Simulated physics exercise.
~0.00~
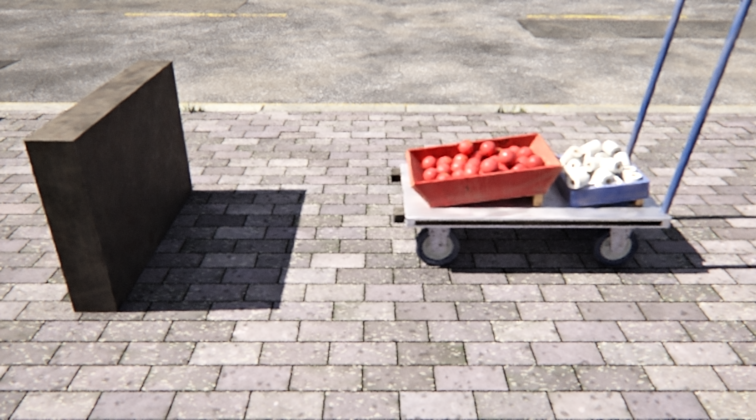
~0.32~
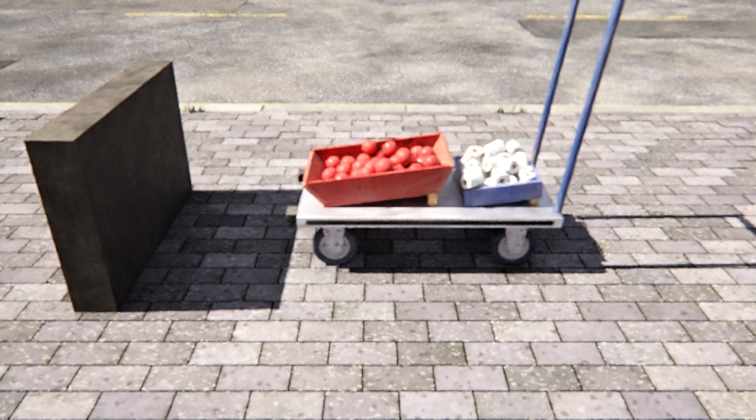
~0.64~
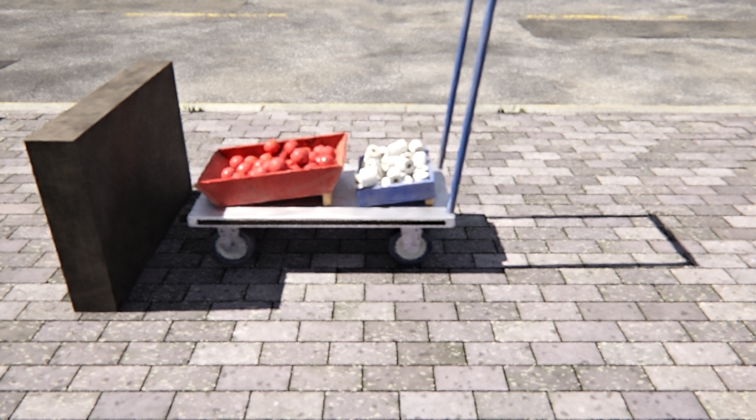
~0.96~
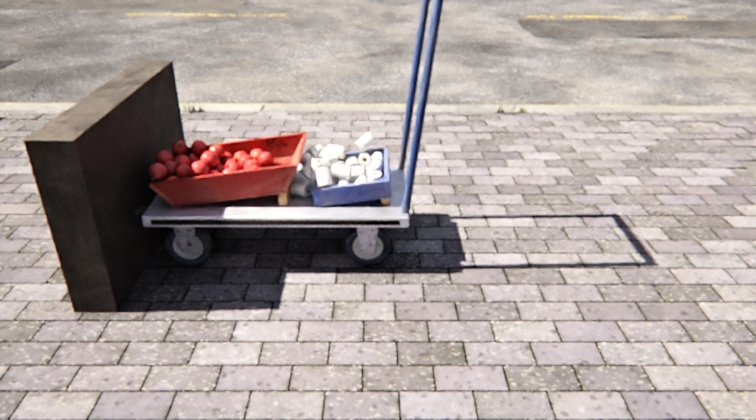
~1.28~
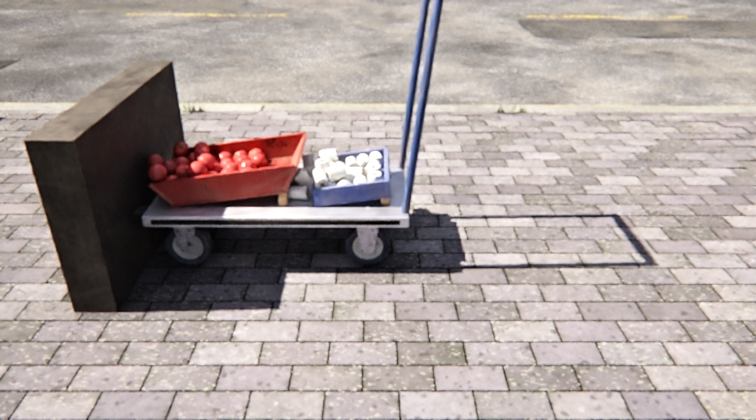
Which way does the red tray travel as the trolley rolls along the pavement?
The red tray moves to the left, carried on the trolley toward the dark wall.
